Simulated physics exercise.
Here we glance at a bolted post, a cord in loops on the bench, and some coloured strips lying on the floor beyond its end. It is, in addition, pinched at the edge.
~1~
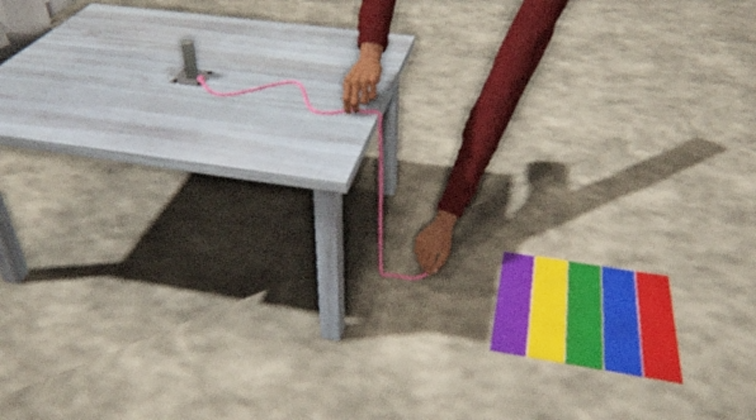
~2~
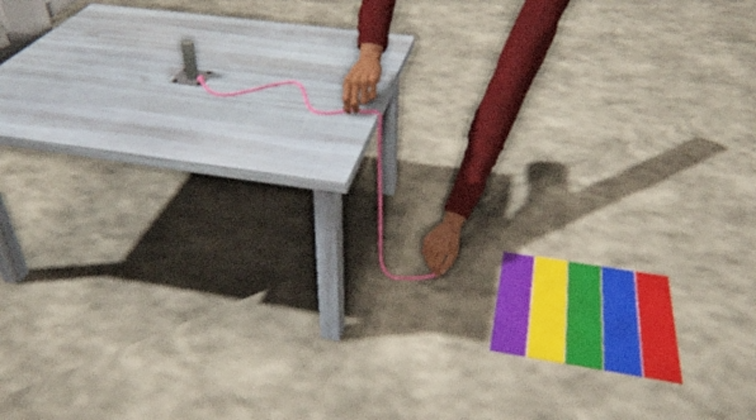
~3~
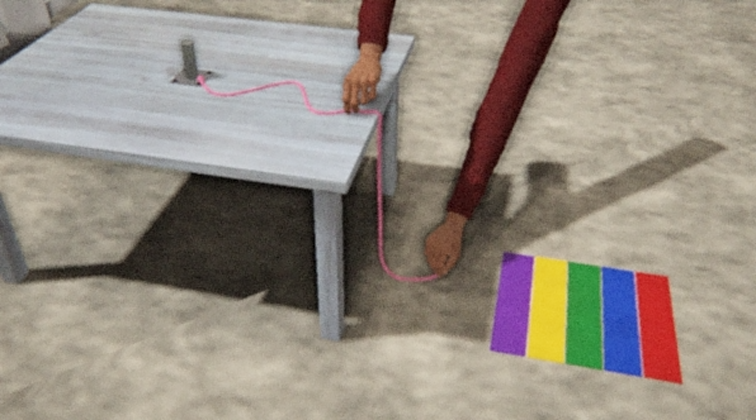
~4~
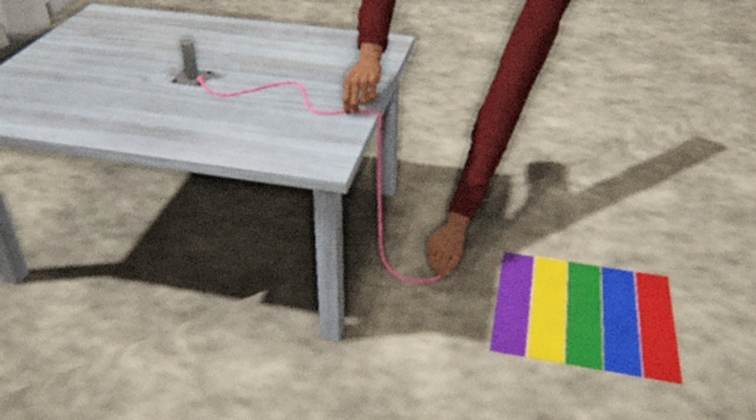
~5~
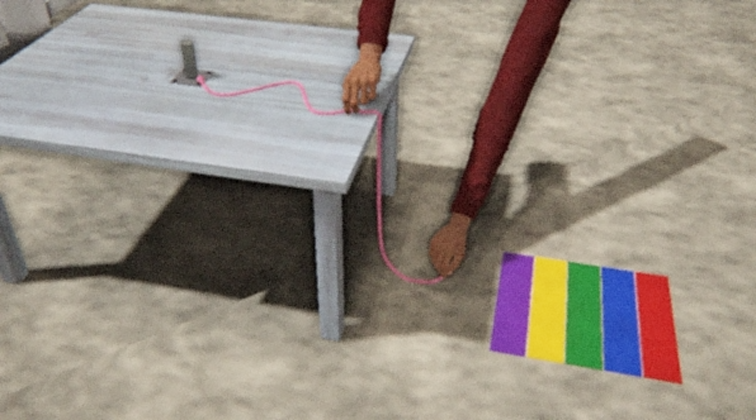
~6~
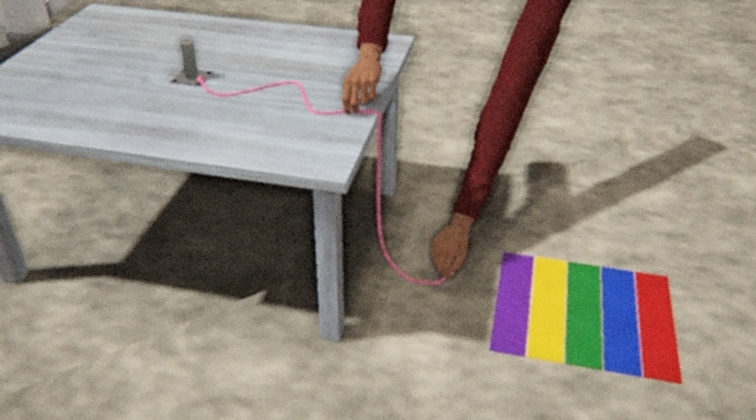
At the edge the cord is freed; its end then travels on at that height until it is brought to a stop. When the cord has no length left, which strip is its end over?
The blue strip.
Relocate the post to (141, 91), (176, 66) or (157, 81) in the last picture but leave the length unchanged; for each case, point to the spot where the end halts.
First (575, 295), then (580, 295), and last (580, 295).
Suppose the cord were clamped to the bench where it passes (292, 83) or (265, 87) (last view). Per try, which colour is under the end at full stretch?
Result, first place: Green; second place: Green.
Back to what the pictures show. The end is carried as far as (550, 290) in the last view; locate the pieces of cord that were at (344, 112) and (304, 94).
First: (387, 133). Second: (340, 99).
Soon after, end near (550, 290); over yellow.
After that, end near (593, 297); over green.
At the stop, end near (620, 301); over blue. It gets as far as the blue strip.
